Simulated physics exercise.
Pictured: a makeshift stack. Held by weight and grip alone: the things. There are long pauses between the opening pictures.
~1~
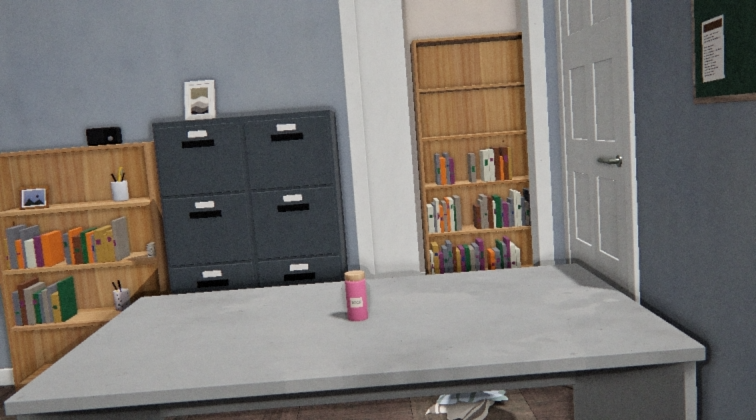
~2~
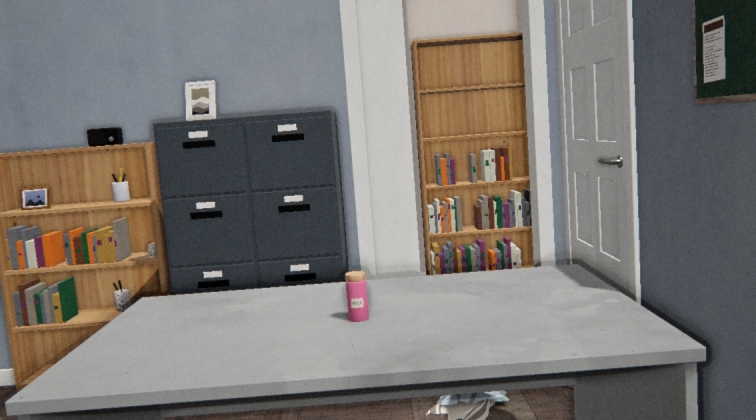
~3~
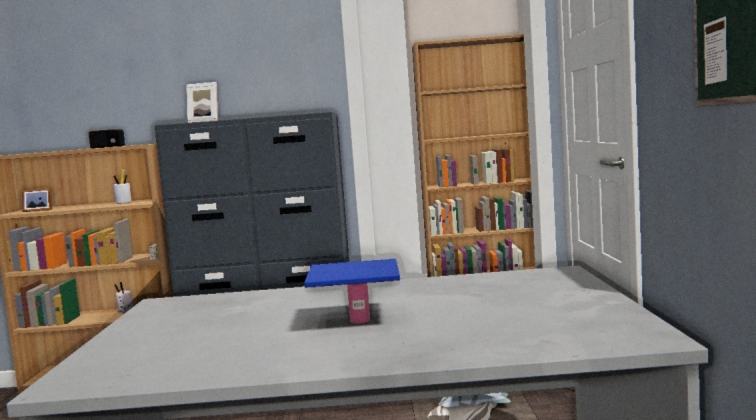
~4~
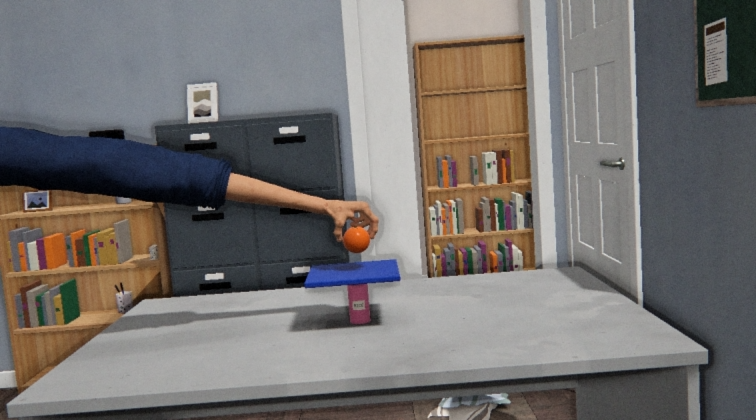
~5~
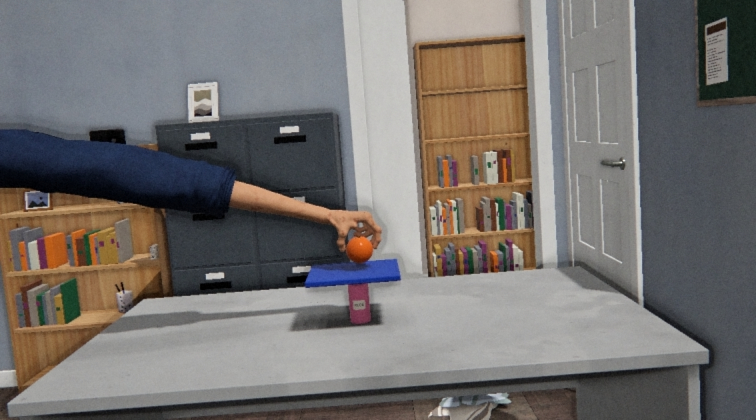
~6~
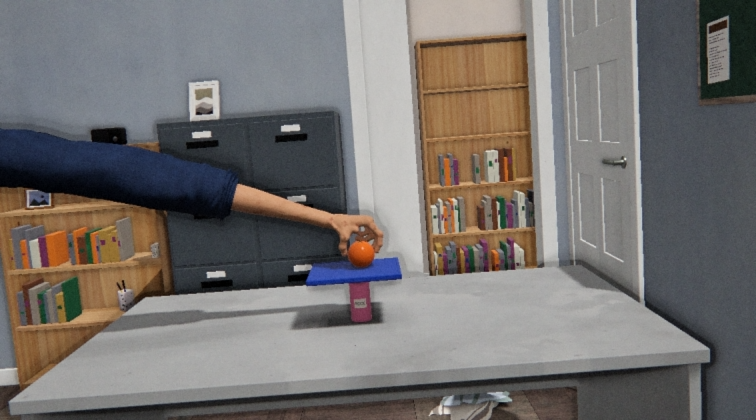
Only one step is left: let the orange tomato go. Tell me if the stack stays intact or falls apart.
Stays standing.
Then, 0.20 s after the last picture, nothing has stirred.
Then, 0.50 s after the last picture, orange tomato resting near (361, 255).
At rest, all 3 in place. Seen from the same camera at the end, orange tomato near (361, 255). The stack stays up.
